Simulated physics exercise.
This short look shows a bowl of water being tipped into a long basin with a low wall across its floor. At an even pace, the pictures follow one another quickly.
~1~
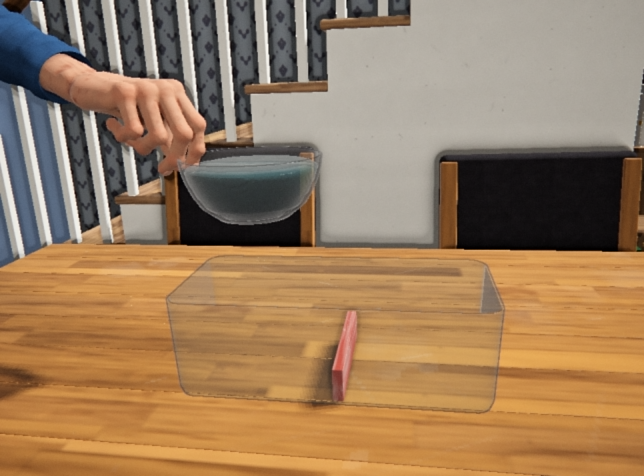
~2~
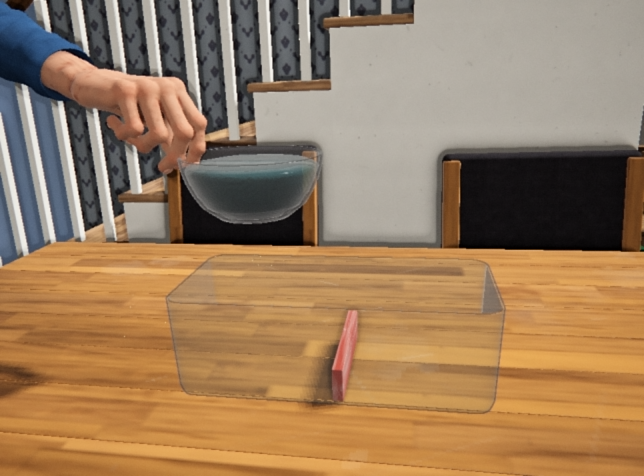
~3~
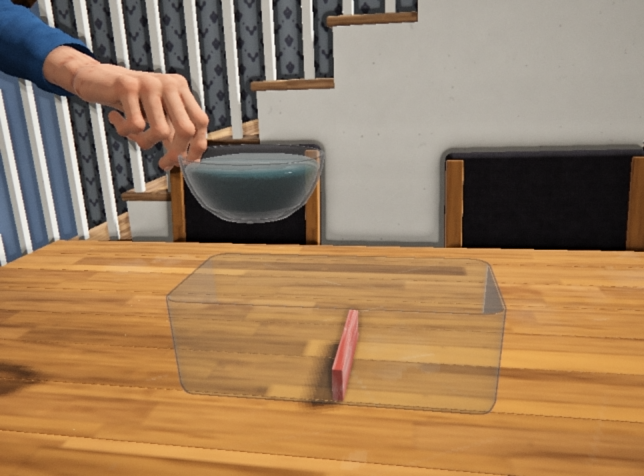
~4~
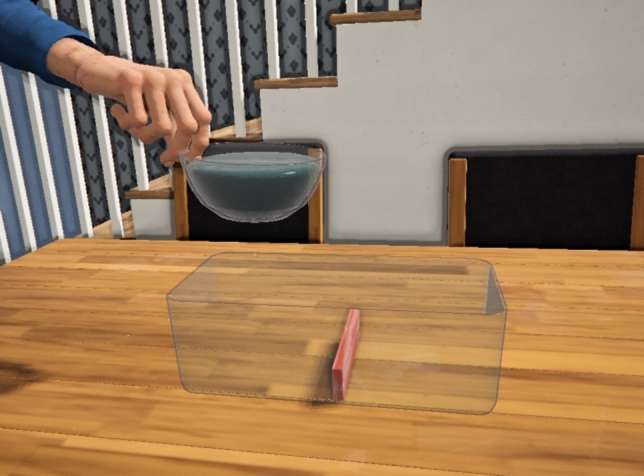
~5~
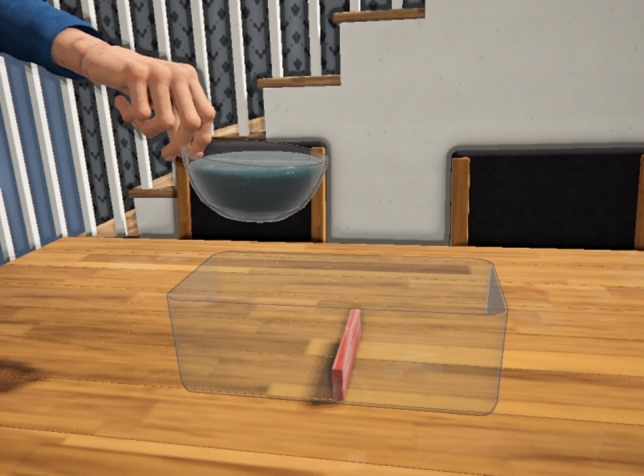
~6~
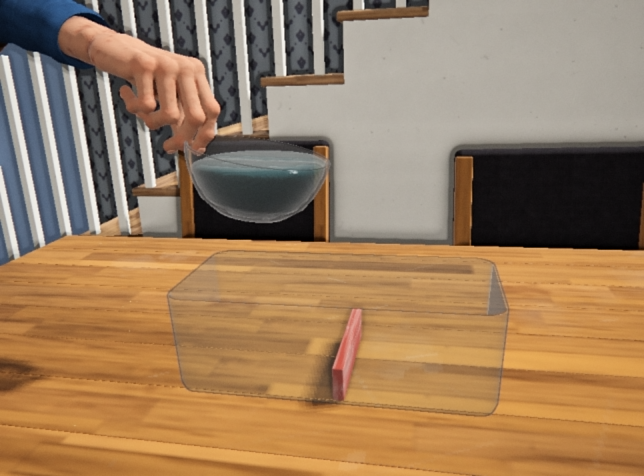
A hand held a clear bowl of bluish water above a long see-through basin with a low pink wall across its floor, then slowly tilted the bowl slightly to the right.
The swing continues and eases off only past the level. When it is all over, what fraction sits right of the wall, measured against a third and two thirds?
The share right of the wall ends up beyond two thirds.
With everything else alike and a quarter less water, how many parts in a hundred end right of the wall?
Close to 75 per cent.
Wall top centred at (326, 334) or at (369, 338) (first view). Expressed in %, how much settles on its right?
Case 1: 90 %; case 2: 60 %.
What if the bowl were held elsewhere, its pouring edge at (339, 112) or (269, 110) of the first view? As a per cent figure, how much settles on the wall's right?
Roughly 90 per cent, and 50 per cent.
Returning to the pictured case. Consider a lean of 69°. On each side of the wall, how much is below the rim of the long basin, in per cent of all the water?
On the left near 0 in a hundred, on the right near 40 in a hundred.
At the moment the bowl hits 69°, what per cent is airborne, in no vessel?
I'd say some 30 per cent.
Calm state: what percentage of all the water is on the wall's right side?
Roughly 80 per cent.
A moment on, the bowl is tipped part way and 31 per cent is still to pour, 1 is left of the wall and 38 right of it.
Next, the bowl is tipped right over and 0 per cent is still to pour, 19 is left of the wall and 80 right of it.
Then the bowl is tipped right over and 0 per cent is still to pour, 20 is left of the wall and 80 right of it.
Later the bowl is tipped right over and 0 per cent is still to pour, 20 is left of the wall and 80 right of it.
Finally, 20 per cent lies left of the wall, 80 right of it and 0 outside.
